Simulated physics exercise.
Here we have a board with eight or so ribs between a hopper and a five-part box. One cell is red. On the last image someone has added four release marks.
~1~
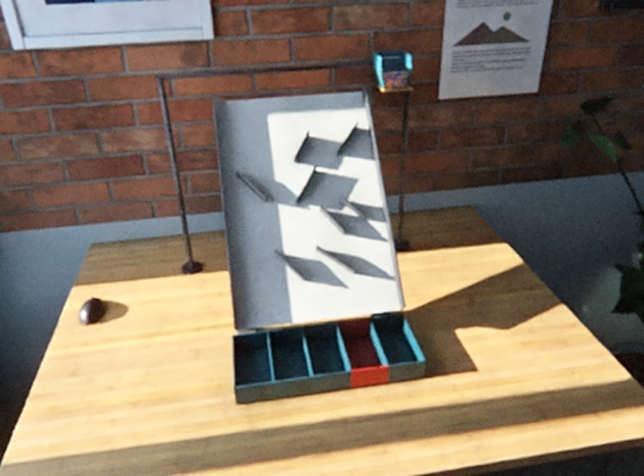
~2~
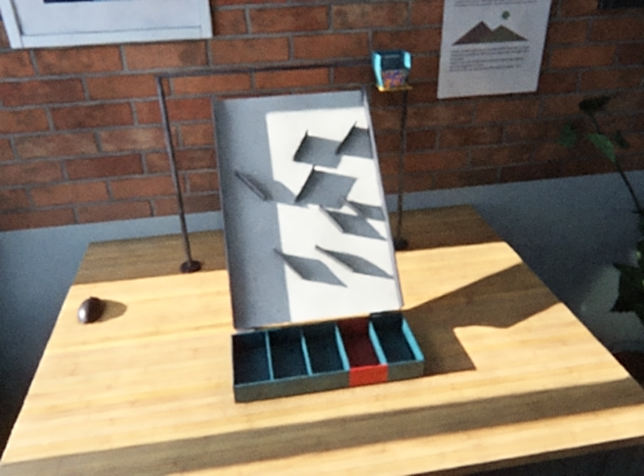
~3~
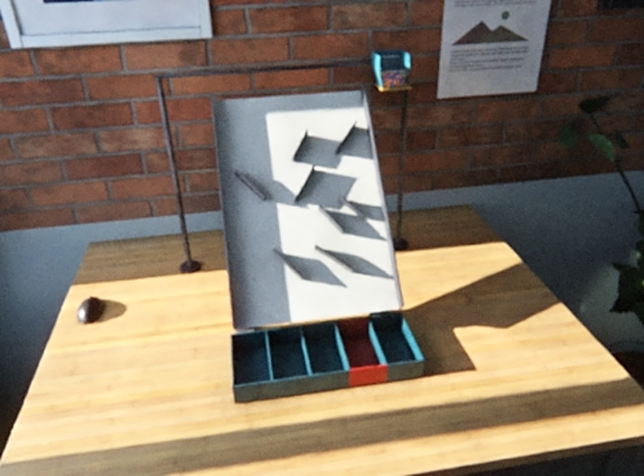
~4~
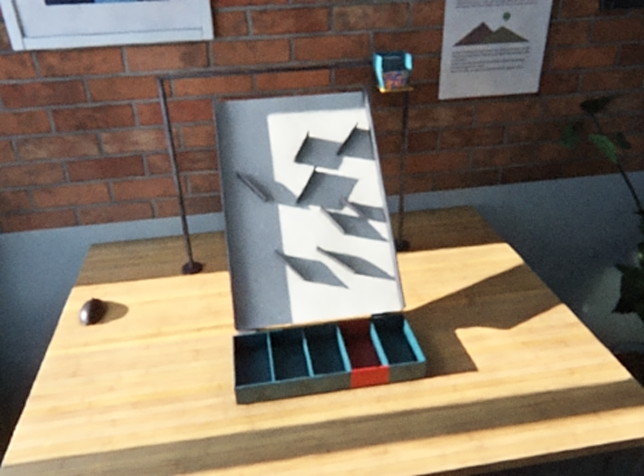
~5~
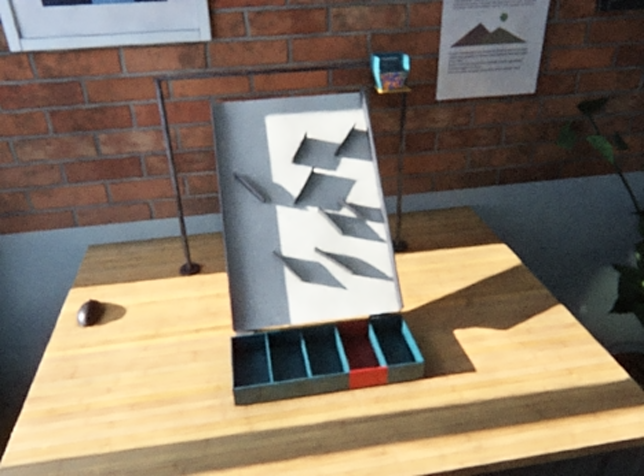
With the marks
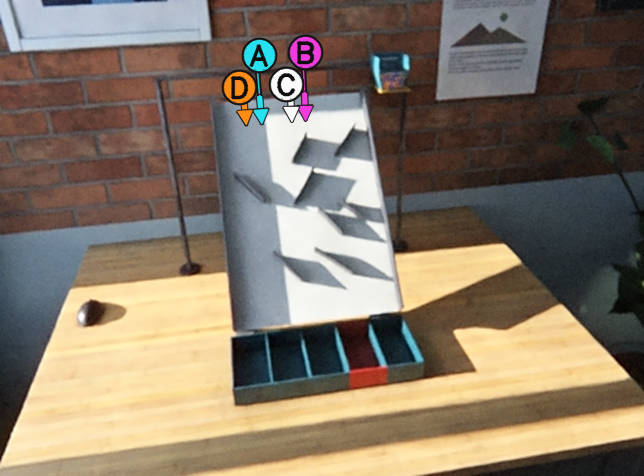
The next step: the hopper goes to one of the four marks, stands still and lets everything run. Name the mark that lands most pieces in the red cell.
Go for A.
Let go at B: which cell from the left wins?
The fifth.
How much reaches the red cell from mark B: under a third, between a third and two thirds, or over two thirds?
Under a third.
On the marked copy, mark A meets the board at (261, 118); mark B meets the board at (305, 115); mark C meets the board at (291, 116); mark D meets the board at (245, 119).
If A is chosen, about half in the red cell, about half in other cells.
If B is chosen, a small part in the red cell, most in other cells.
If C is chosen, about a third in the red cell, about two thirds in other cells.
If D is chosen, about a third in the red cell, about two thirds in other cells.
